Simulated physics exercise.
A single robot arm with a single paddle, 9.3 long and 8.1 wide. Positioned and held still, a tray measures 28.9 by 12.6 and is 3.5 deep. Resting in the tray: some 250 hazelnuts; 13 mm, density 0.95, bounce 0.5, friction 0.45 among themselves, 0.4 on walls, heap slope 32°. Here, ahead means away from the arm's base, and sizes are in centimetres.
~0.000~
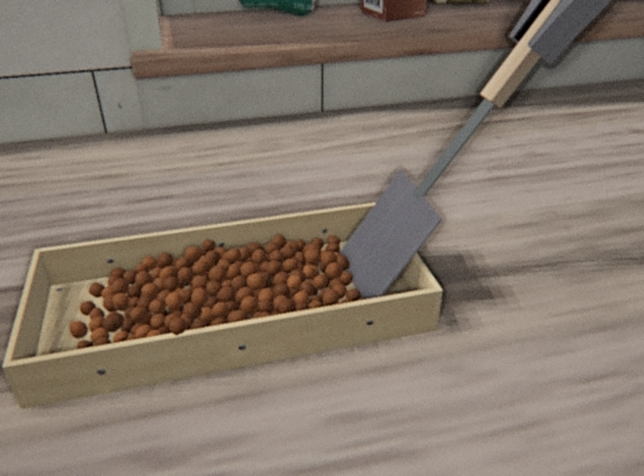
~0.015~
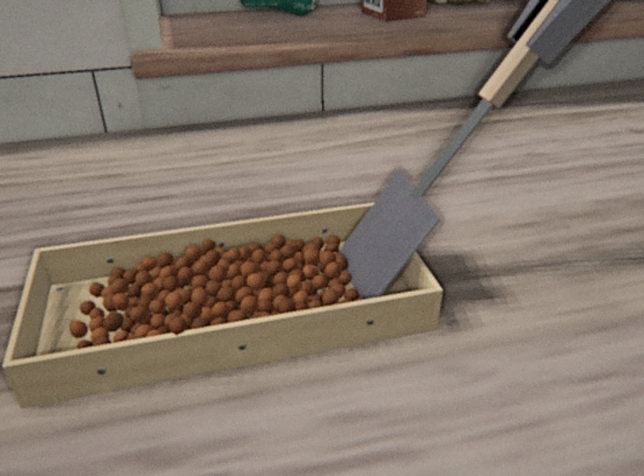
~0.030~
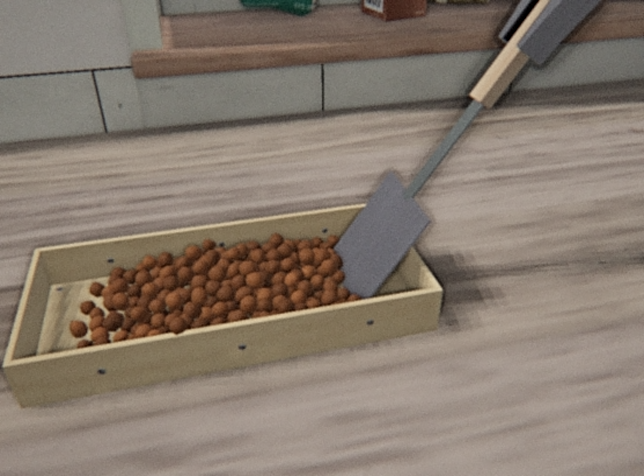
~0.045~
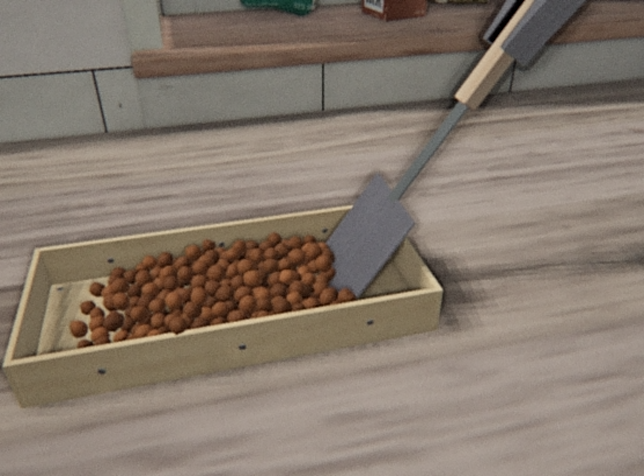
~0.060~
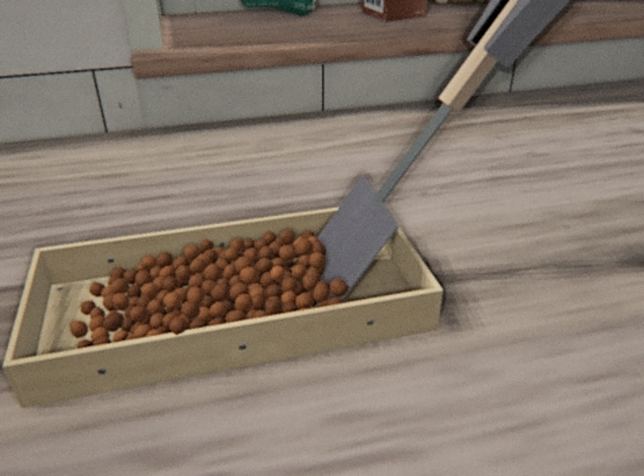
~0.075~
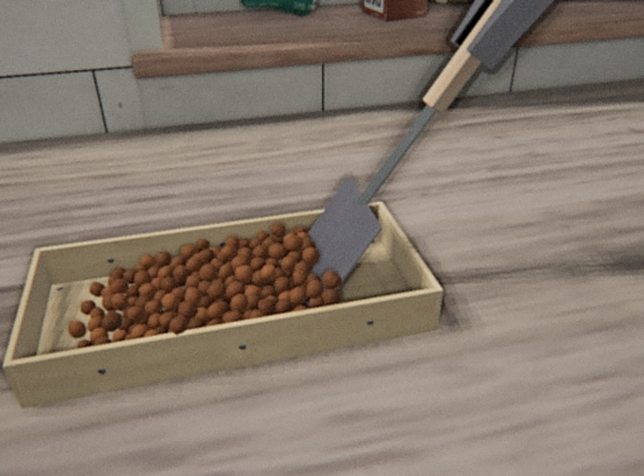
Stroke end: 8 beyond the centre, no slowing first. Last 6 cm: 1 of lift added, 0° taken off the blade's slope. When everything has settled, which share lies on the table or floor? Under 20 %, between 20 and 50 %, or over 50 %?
Between 20 and 50 %.
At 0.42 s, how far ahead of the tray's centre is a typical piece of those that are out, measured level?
That distance is around 20 cm.
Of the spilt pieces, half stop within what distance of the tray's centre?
Roughly 30 cm from the middle.
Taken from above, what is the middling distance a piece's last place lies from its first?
Roughly 11 cm.
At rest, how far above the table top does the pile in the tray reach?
Some 4.5 cm.
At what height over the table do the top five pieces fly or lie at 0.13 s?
Around 6 cm above the table.
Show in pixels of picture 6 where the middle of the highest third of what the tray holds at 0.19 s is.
Near pixel (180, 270).
By 0.13 s, sloping 55°, highest piece 7 above the table; 251 in the tray.
By 0.19 s, sloping 55°, highest piece 8 above the table; 249 in the tray, 2 on the blade or in flight.
By 0.42 s, sloping 55°, highest piece 8 above the table; 171 in the tray, 63 on the table or floor, 17 on the blade or in flight.
By 1.47 s, sloping 55°, highest piece 4 above the table; 170 in the tray, 81 on the table or floor.
Final count, 170 in the tray, 81 on the table or floor. That is 32 % on the table or floor.
